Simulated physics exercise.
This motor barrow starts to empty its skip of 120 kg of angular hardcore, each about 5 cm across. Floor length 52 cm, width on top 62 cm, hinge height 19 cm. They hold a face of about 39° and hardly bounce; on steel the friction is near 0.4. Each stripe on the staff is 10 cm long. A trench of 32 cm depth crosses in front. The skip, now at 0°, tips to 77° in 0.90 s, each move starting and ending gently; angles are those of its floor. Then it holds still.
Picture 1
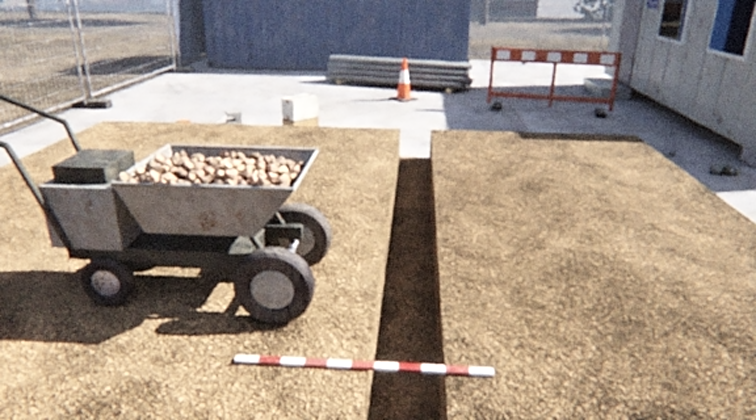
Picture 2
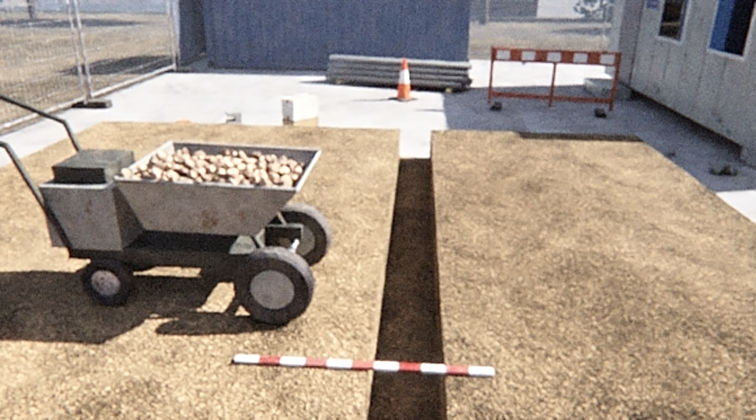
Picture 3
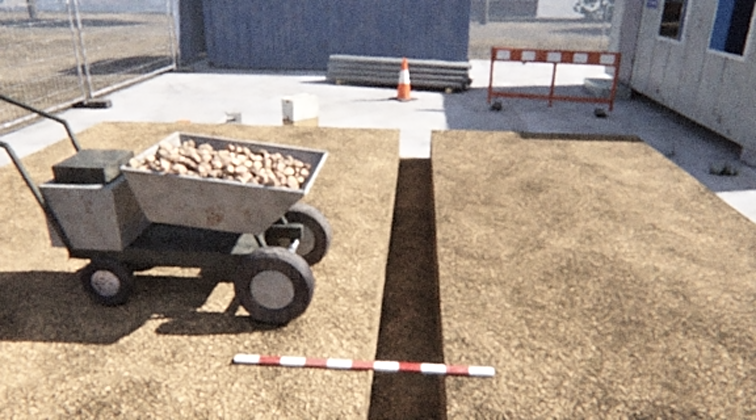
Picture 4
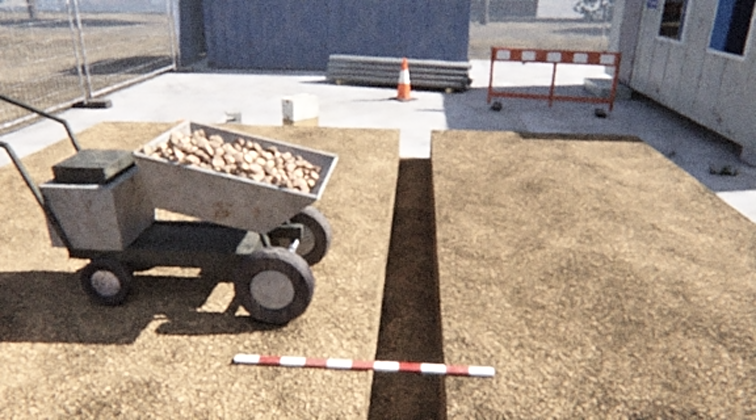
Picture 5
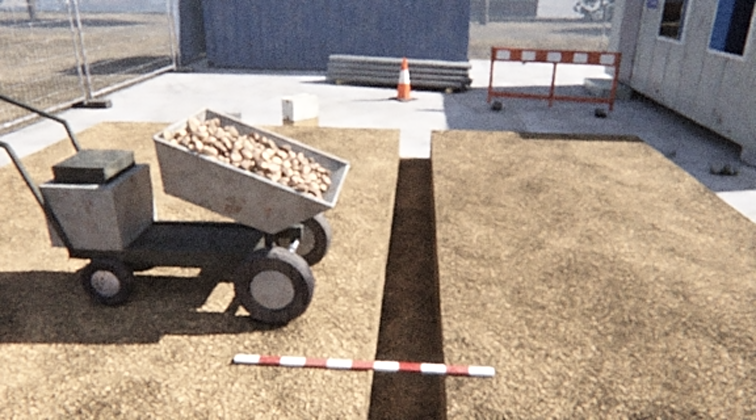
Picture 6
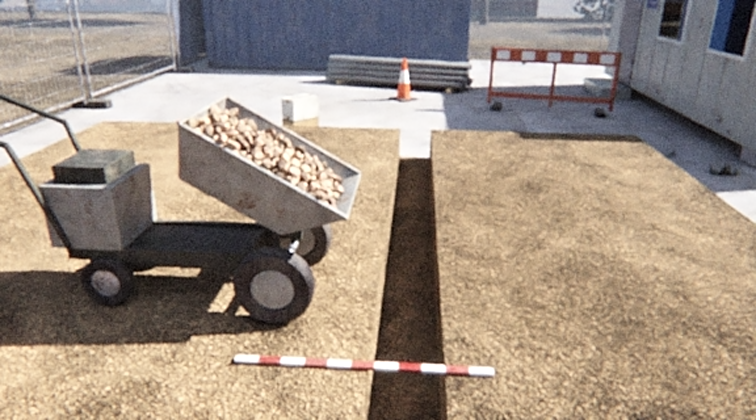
A motor barrow loaded with stones standing left of a narrow trench, its grey skip slowly tilting down towards the right.
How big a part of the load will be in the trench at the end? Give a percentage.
About 78 per cent.
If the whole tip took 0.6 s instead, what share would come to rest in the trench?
It would be near 55 per cent.
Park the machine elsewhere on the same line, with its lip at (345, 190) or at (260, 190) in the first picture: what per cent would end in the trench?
First some 25, then 95 per cent.
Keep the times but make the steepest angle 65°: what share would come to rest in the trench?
Then about 60 per cent.
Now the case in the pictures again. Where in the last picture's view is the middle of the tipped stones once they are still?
Near (420, 329).
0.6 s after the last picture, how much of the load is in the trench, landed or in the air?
About 40 per cent by then.
Then, 0.3 s after the last picture the floor is at 65°, 100 % in the skip; the foremost stones are at (394, 244).
Then, 0.6 s after the last picture the floor is at 77°, 48 % in the skip, 40 % in the trench, 13 % past the trench; the foremost stones are at (484, 300).
Then, 1.0 s after the last picture the floor is at 77°, 10 % in the skip, 68 % in the trench, 23 % past the trench; the foremost stones are at (581, 283).
Then, 2.9 s after the last picture the floor is at 77°, 0 % in the skip, 78 % in the trench, 22 % past the trench; the foremost stones are at (626, 286).
